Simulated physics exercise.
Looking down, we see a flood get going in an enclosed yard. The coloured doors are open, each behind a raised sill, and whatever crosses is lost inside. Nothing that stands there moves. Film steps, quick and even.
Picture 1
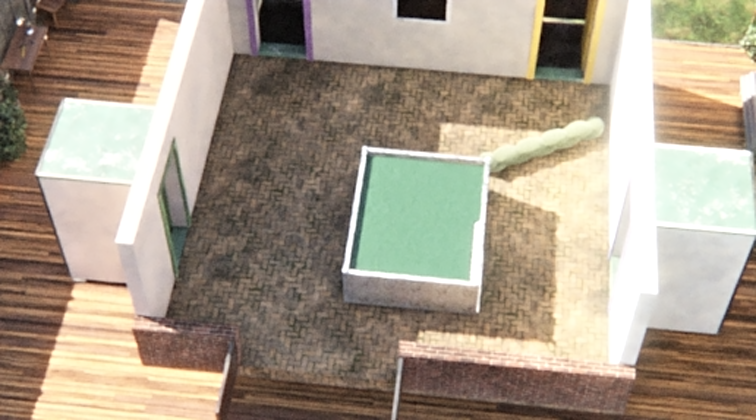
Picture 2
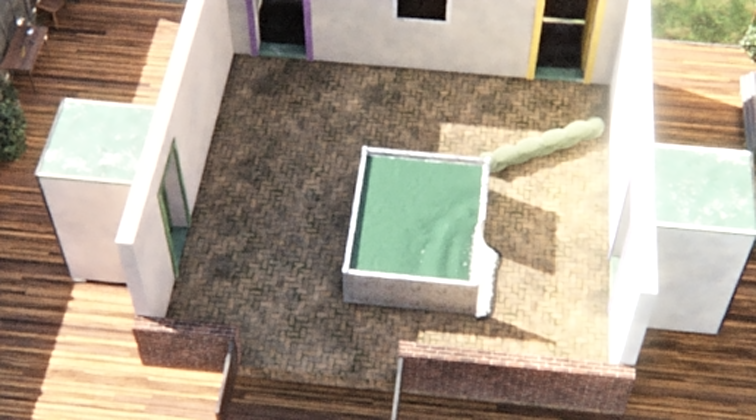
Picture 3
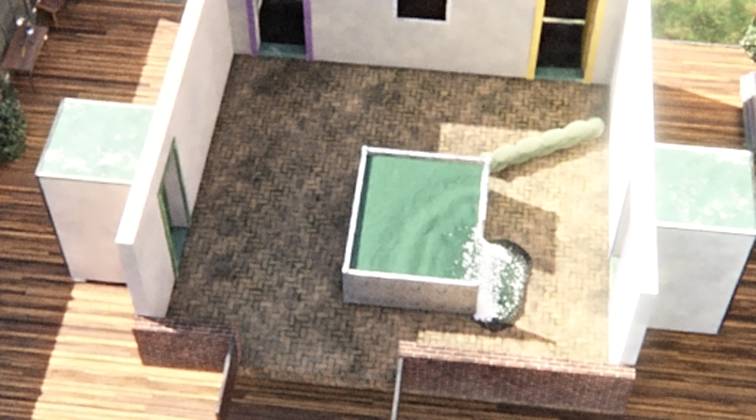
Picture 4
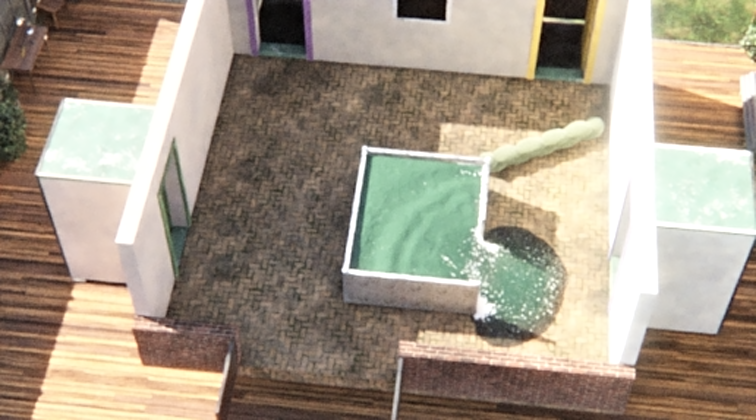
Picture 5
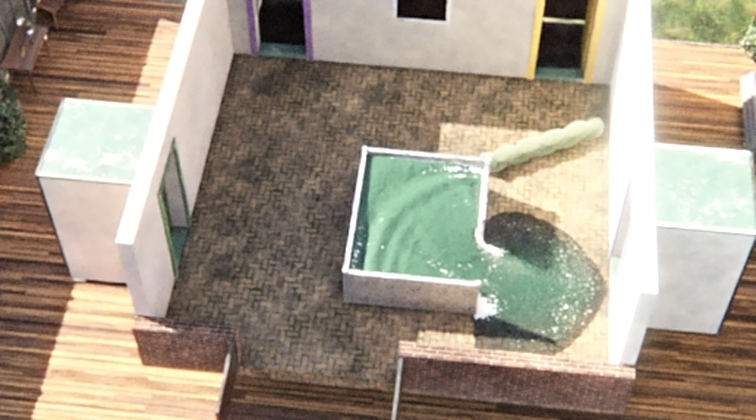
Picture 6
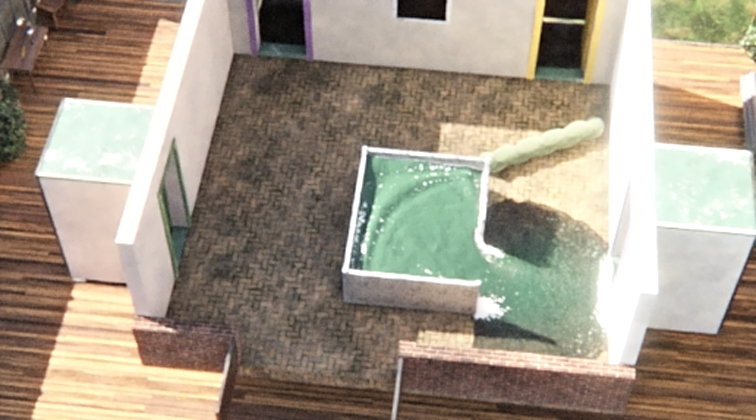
Green water bursts through a gap low on the right side of a square, white-rimmed tank in a walled, brick-paved yard, seen from high above by a still camera. A pale green hedge-like strip lies behind it, with purple and yellow doorways at the back and wooden decking outside. Ripples cross the tank as the foaming water fans rightward over the paving to the white right wall.
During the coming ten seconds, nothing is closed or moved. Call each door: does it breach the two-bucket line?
Calls: The green door breaches it; the yellow door does not breach it; the purple door does not breach it; the blue door breaches it.
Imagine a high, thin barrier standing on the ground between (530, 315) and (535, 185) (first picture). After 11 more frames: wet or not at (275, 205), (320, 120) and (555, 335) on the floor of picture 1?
Taking the three spots in turn, they are unwetted, unwetted and inundated.
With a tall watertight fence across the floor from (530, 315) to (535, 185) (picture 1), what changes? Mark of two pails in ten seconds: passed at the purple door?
I'd say the purple door remains within bounds.
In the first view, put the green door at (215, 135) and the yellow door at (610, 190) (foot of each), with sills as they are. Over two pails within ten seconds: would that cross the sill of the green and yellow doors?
Green is not flooded, yellow is flooded.
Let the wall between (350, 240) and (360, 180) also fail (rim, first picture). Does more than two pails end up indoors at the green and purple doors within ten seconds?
The green door tops the limit and the purple door tops the limit.
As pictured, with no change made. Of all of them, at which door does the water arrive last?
My answer: The purple door.
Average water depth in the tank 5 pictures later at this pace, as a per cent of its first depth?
Somewhere around 70 %, give or take.
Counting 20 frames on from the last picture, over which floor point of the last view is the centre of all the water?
I'd put my finger on (484, 263).
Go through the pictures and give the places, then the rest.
Still water in the open tank at (419, 217), in the first picture.
Water pours out at (476, 269) and has run to (482, 315), in the second picture.
The front is at (505, 324), out from the gap at (476, 271), in the third picture.
Water pours out at (476, 272) and has run to (561, 272), in the fourth picture.
The front is at (599, 281), out from the gap at (476, 272), in the fifth picture.
The front is at (607, 340), out from the gap at (476, 272), in the sixth picture.
A moment on, water covers 15 % of the floor; the green door not reached, the yellow door not reached, the purple door not reached, the blue door over two buckets in.
Next, water covers 20 % of the floor; the green door not reached, the yellow door not reached, the purple door not reached, the blue door far over two buckets in.
Then, water covers 35 % of the floor; the green door not reached, the yellow door wet at the sill, nothing in, the purple door not reached, the blue door far over two buckets in.
Later, water covers 60 % of the floor; the green door under two buckets in, the yellow door wet at the sill, nothing in, the purple door not reached, the blue door far over two buckets in.
In the end, water covers 90 % of the floor; the green door over two buckets in, the yellow door wet at the sill, nothing in, the purple door wet at the sill, nothing in, the blue door far over two buckets in.
